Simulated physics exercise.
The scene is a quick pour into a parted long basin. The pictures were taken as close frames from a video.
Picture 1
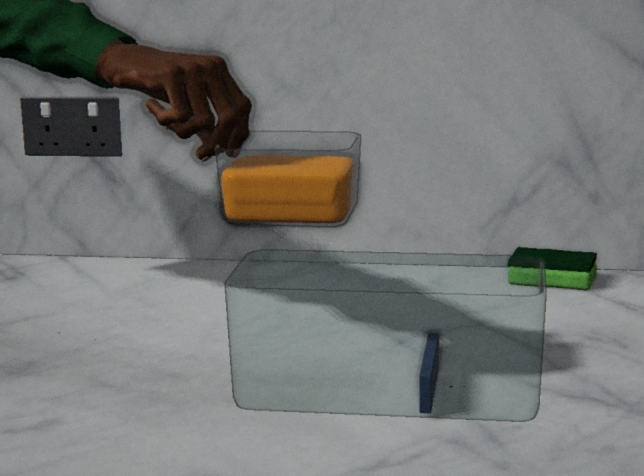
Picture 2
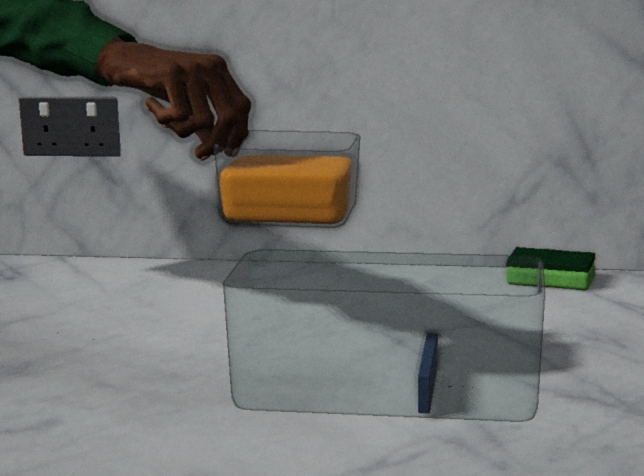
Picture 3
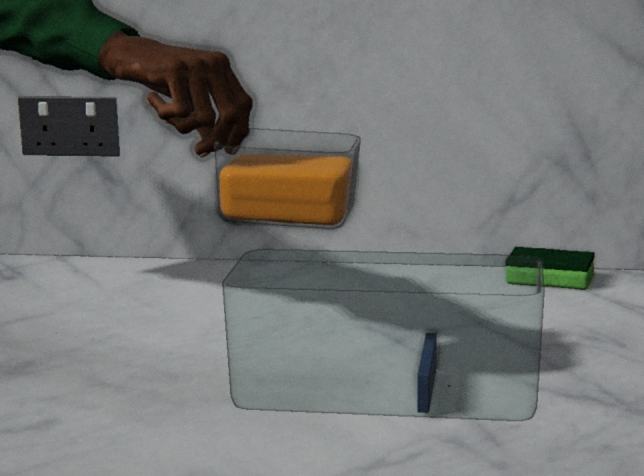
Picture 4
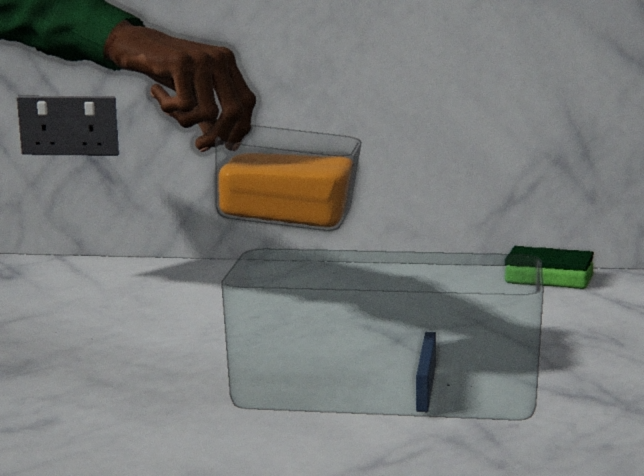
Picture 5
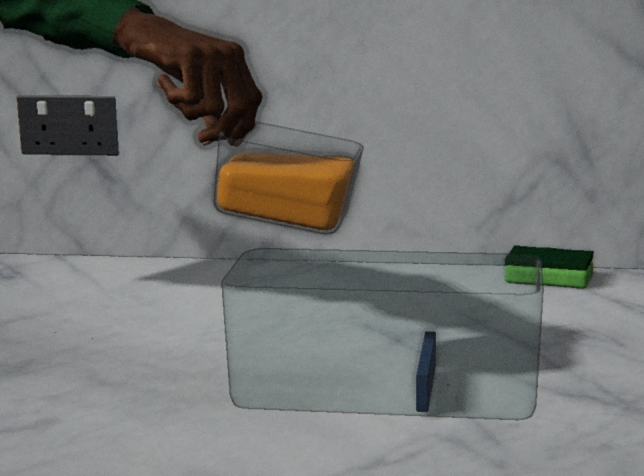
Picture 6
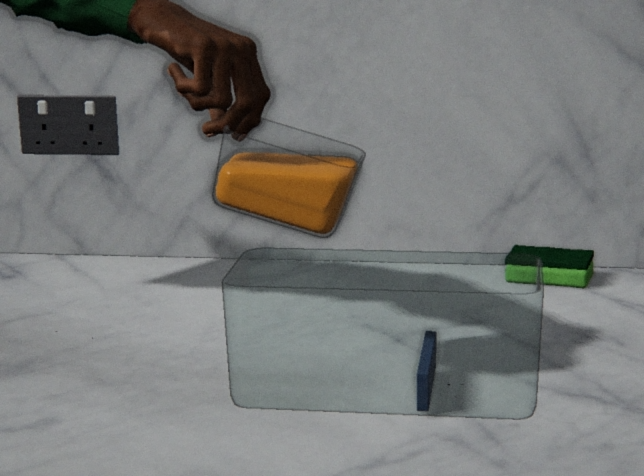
A hand in a green sleeve slowly tilting a small clear container of orange juice rightward above a long, parted glass basin.
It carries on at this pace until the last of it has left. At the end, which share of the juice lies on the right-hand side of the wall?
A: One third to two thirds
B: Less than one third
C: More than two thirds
Answer: B.
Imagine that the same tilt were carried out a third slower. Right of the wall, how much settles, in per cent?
Roughly 30 percent.
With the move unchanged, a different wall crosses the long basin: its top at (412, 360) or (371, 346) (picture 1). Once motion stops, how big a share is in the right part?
Around 45 percent in try one and around 75 percent in try two.
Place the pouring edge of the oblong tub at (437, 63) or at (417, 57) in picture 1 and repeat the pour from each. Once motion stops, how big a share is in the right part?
Close to 80 in a hundred, and close to 75 in a hundred.
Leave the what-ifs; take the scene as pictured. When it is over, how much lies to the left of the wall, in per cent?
Near 80 in a hundred.
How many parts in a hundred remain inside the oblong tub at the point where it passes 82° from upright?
Some 40 per cent has not yet come out.
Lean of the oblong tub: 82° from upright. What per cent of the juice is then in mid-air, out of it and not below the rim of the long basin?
I'd put it near 30 per cent.
A moment on, the oblong tub is tipped on its side and 42 per cent is still to pour, 24 is left of the wall and 3 right of it.
Next, the oblong tub is tipped right over and 4 per cent is still to pour, 76 is left of the wall and 16 right of it.
Then the oblong tub is tipped right over and 0 per cent is still to pour, 81 is left of the wall and 18 right of it.
Later the oblong tub is tipped right over and 0 per cent is still to pour, 81 is left of the wall and 18 right of it.
Finally, 81 per cent lies left of the wall, 18 right of it and 2 outside.
